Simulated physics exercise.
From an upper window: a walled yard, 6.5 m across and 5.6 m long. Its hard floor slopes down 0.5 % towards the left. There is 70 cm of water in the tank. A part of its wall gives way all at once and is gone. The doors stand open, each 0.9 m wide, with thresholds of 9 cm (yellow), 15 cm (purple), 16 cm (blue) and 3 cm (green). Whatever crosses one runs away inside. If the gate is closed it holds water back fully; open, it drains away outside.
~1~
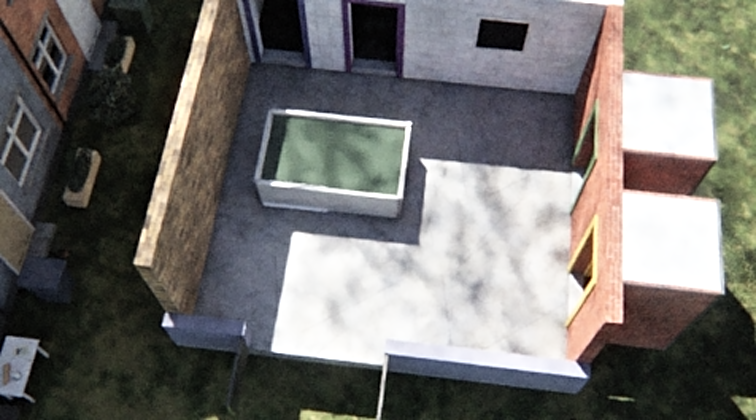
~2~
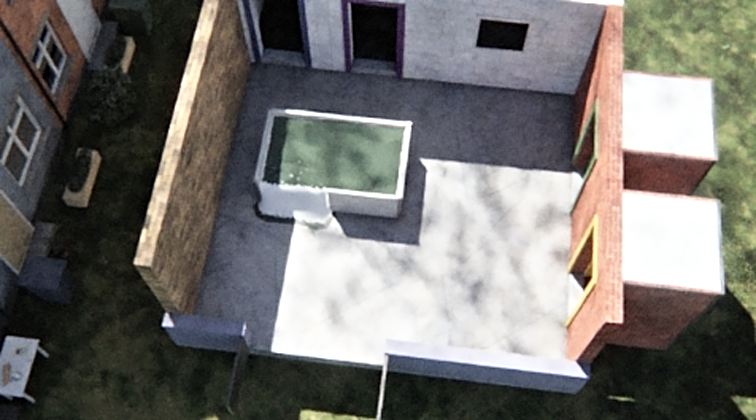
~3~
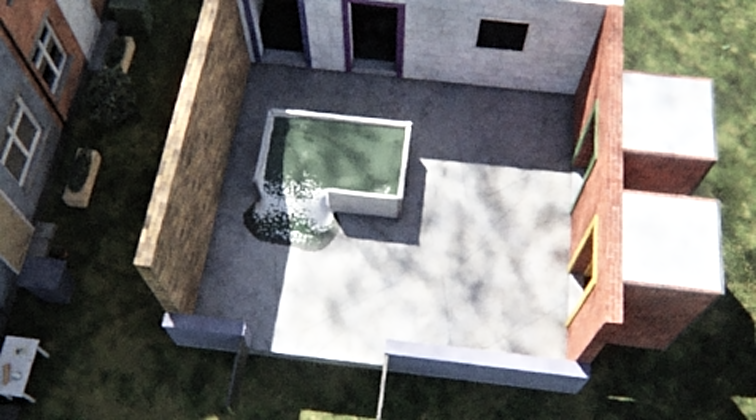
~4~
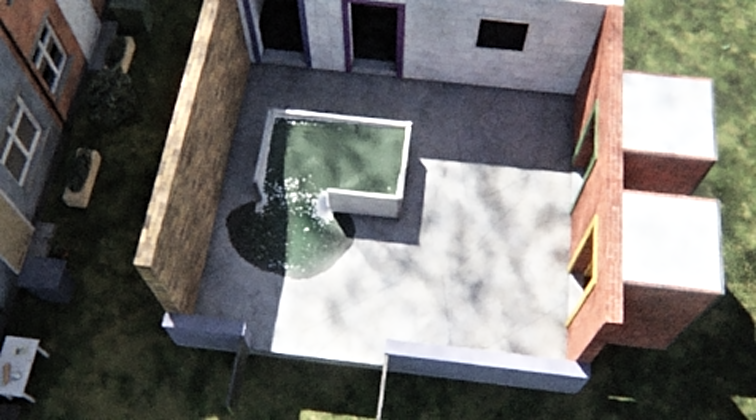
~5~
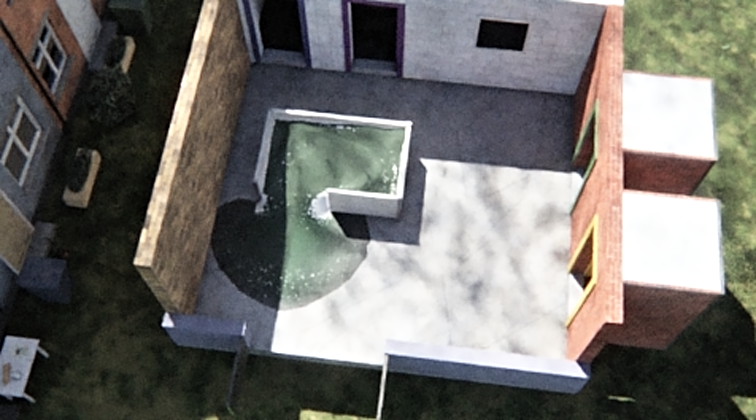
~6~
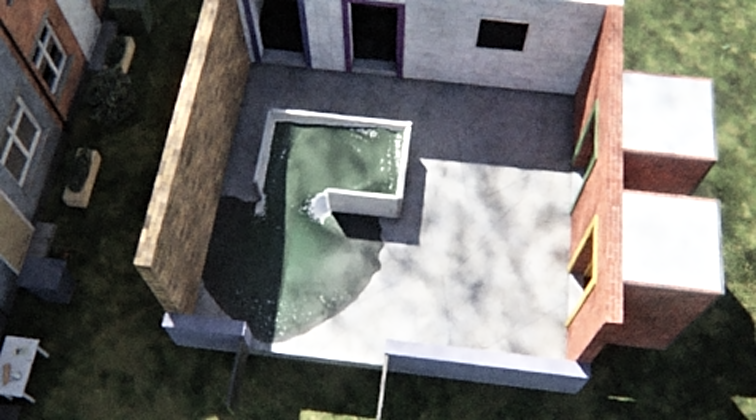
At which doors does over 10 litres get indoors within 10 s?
Within that time: At the yellow door it keeps below the limit; at the purple door it keeps below the limit; at the blue door it stays under the limit; at the green door it does not reach the limit.
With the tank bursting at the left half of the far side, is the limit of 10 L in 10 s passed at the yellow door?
Against that limit: Yellow not over.
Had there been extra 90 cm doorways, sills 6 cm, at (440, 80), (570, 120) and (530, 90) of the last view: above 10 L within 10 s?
In that order: Not over, below, under.
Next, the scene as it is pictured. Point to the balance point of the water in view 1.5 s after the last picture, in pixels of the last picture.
At about (301, 219).
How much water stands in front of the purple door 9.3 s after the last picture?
Roughly 2.0 cm deep.
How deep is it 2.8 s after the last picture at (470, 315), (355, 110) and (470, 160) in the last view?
Roughly 1, 0 and 0 cm, in turn.
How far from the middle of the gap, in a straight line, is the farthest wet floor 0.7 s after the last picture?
Roughly 3.2 m.
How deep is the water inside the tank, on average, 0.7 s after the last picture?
Roughly 44 cm on average.
Then, 0.7 s after the last picture water covers 25 % of the floor and is deepest (54 cm) near (191, 327); yellow door not reached, purple door not reached, blue door not reached, green door not reached.
Then, 1.5 s after the last picture water covers 25 % of the floor and is deepest (41 cm) near (212, 280); yellow door not reached, purple door not reached, blue door not reached, green door not reached.
Then, 2.8 s after the last picture water covers 30 % of the floor and is deepest (26 cm) near (222, 331); yellow door not reached, purple door not reached, blue door not reached, green door not reached.
Then, 5.3 s after the last picture water covers 50 % of the floor and is deepest (14 cm) near (191, 327); yellow door 6 cm at the sill, 0 L in, purple door not reached, blue door 8 cm at the sill, 0 L in, green door not reached.
Then, 9.3 s after the last picture water covers 85 % of the floor and is deepest (8 cm) near (206, 260); yellow door 4 cm at the sill, 0 L in, purple door 2 cm at the sill, 0 L in, blue door 5 cm at the sill, 0 L in, green door 2 cm at the sill, 0 L in.
